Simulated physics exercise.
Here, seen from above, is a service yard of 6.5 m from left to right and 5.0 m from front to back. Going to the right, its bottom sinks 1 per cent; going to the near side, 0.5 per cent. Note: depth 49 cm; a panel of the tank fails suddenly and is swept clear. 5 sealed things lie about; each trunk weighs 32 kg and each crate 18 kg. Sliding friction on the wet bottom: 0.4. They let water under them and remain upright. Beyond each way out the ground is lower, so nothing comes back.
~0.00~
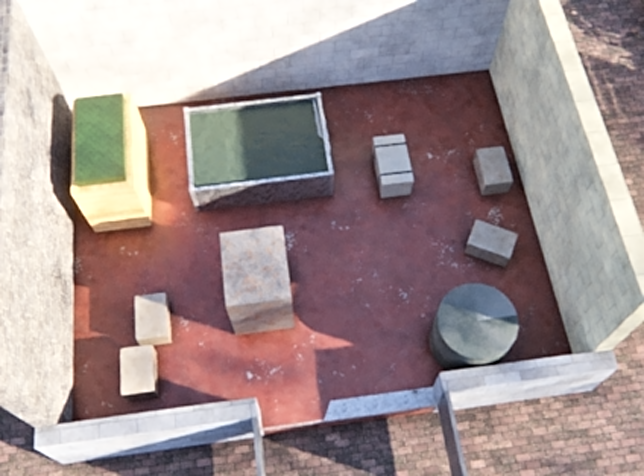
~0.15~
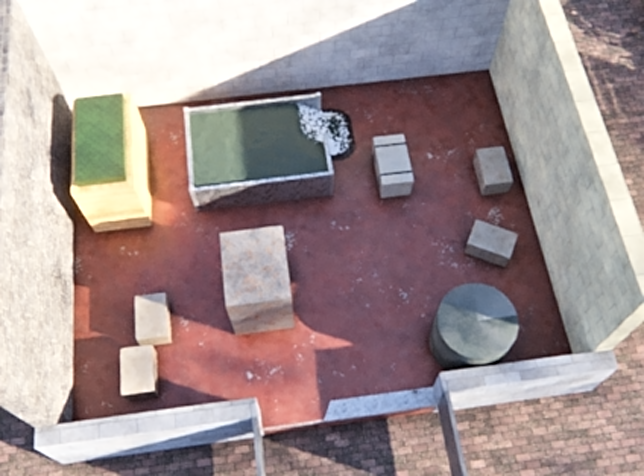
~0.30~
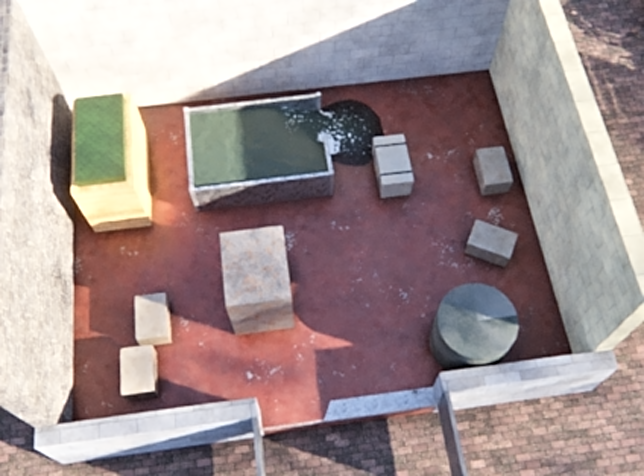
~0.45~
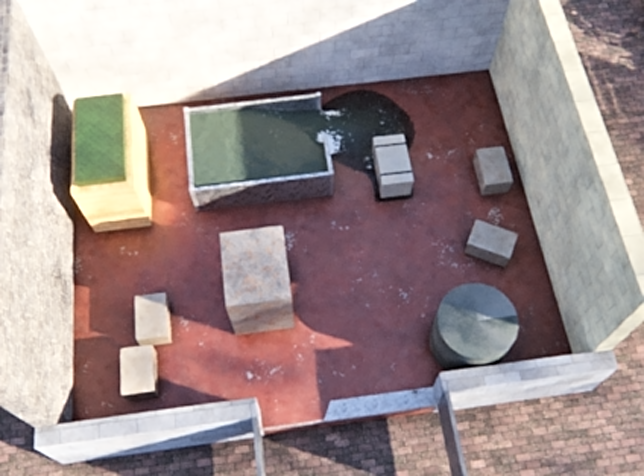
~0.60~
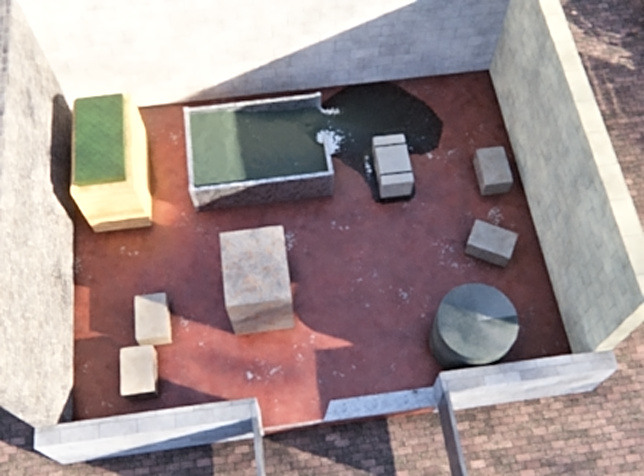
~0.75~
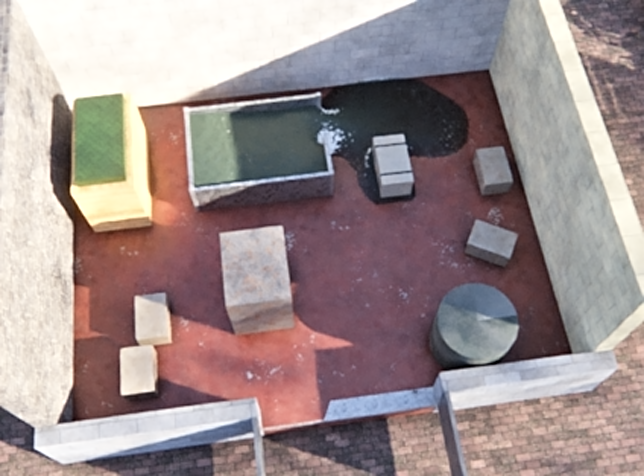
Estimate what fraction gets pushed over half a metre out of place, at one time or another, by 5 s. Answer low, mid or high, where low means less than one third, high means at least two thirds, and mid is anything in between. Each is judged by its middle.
Mid.
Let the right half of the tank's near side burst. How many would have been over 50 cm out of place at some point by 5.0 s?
The answer would then be 0.
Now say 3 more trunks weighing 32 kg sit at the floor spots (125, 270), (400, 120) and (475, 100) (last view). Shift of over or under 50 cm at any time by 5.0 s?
Order as given: Stays inside it, goes farther, goes farther.
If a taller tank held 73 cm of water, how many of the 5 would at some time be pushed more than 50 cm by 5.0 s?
In that case the number is 3.
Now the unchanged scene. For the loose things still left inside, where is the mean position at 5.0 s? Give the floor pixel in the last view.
The centre sits near (329, 290).
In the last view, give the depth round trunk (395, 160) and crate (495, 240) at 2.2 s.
Depth approx. 4 cm / 0 cm.
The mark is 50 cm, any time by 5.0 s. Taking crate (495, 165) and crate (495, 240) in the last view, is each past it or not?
Beyond half a metre, then beyond half a metre.
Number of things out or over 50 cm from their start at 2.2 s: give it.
By my tally, 0.
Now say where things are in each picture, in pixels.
The first picture shows a trunk at (393, 159) rests on the ground; a crate at (493, 239) rests on the ground; 2.5 m2 under water; 0 of 5 have shifted.
The second picture shows a trunk at (393, 159), on the bottom; a crate at (493, 239), on the bottom; water covers 2.9 m2; 0 of 5 have shifted.
The third picture shows a trunk at (393, 159), on the bottom; a crate at (493, 239) rests on the ground; 3.4 m2 under water; 0 of 5 have shifted.
The fourth picture shows a trunk at (393, 159) rests on the ground; a crate at (493, 239), on the bottom; water covers 3.9 m2; 0 of 5 have shifted.
The fifth picture shows a trunk at (393, 159) rests on the ground; a crate at (493, 239) rests on the ground; 4.6 m2 under water; 0 of 5 have shifted.
The sixth picture shows a trunk at (393, 159), on the bottom; a crate at (493, 239) rests on the ground; 5.4 m2 under water; 0 of 5 have shifted.
After 1.1 s 0 of 5 are over 50 cm from their spots; 0 afloat.
After 2.2 s 0 of 5 are over 50 cm from their spots; 0 afloat.
After 3.5 s 1 of 5 are over 50 cm from their spots; 0 afloat.
After 5.0 s 2 of 5 are over 50 cm from their spots, and 2 have been at some point; 0 afloat.
